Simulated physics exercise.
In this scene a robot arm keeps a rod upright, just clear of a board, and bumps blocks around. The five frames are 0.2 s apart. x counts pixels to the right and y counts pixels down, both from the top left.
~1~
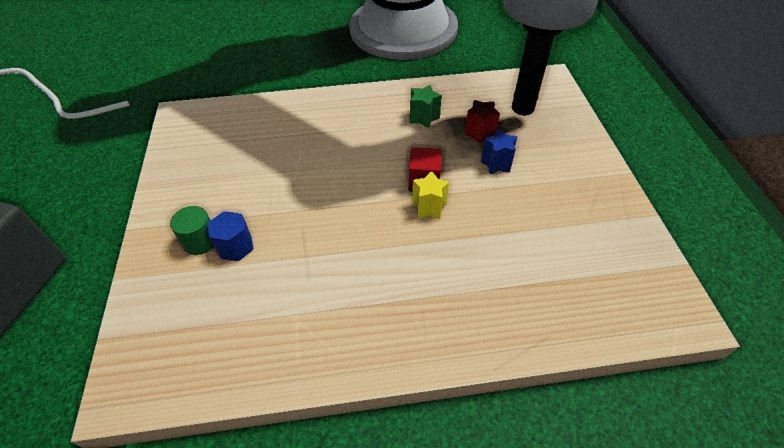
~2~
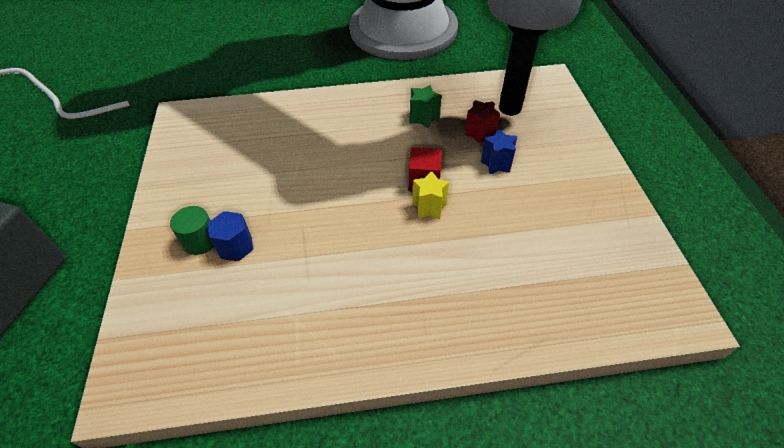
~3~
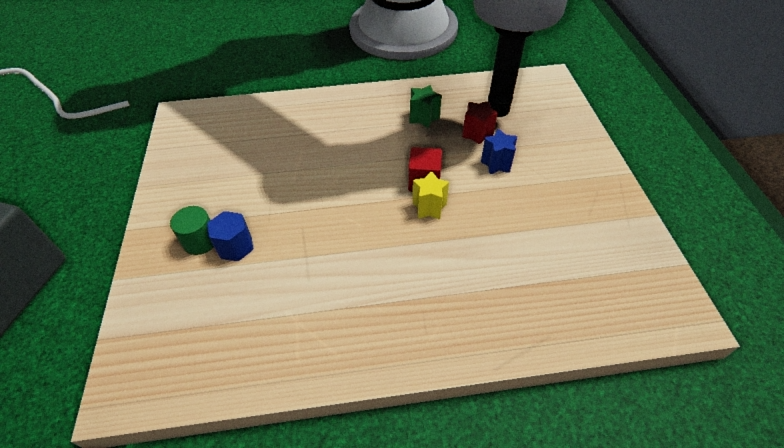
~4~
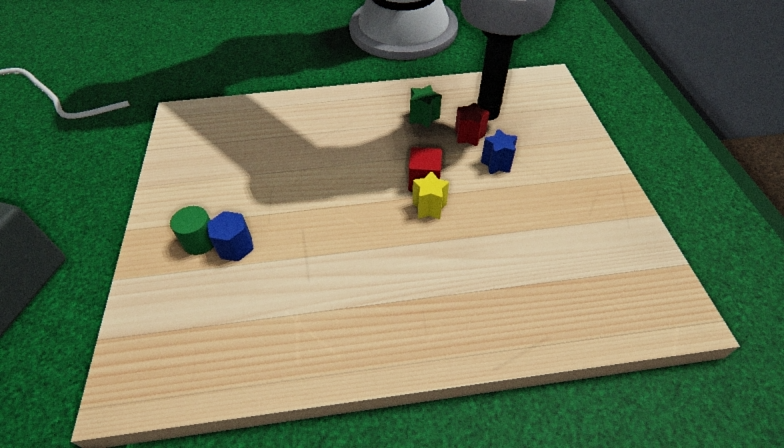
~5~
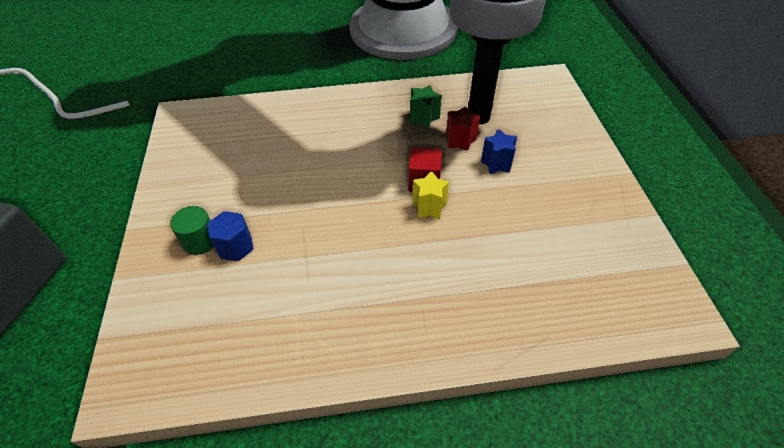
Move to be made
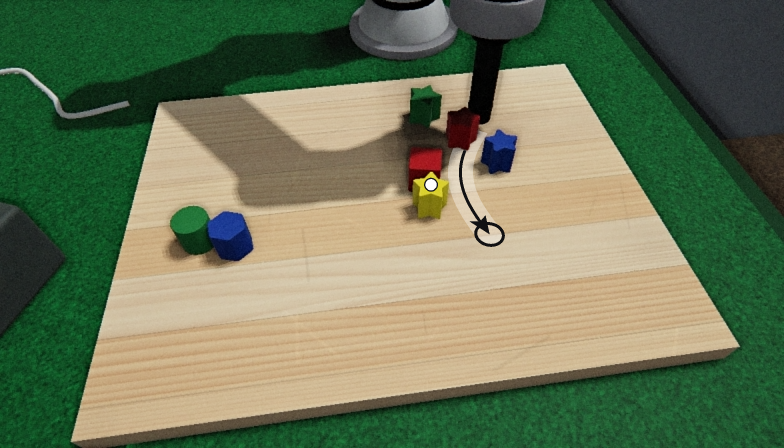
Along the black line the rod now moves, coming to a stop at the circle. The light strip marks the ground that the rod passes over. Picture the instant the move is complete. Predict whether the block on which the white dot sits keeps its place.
Left in place.
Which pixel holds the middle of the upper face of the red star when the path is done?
It will likely be found at (439, 136).
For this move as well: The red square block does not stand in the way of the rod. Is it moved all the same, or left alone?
It will remain on its spot.
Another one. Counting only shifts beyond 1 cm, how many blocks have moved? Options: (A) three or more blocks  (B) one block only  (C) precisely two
It's B.
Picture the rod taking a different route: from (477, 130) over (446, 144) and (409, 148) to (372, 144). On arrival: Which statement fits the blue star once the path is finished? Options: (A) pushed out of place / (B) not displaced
Letter B.
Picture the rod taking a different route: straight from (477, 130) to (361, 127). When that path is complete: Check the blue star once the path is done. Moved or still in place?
Stays where it is.
The line goes from (477, 130) via (462, 160) and (465, 196), ending at (490, 234); the dot is on the yellow star.
On the path given first. One third of the way, rod at (463, 149); red star at (439, 135), turned 50° clockwise.
Two thirds of the way, rod at (467, 185); red star at (439, 136), turned 60° clockwise.
At the end, rod at (492, 223); red square block unmoved; yellow star unmoved; red star at (439, 136), turned 60° clockwise.
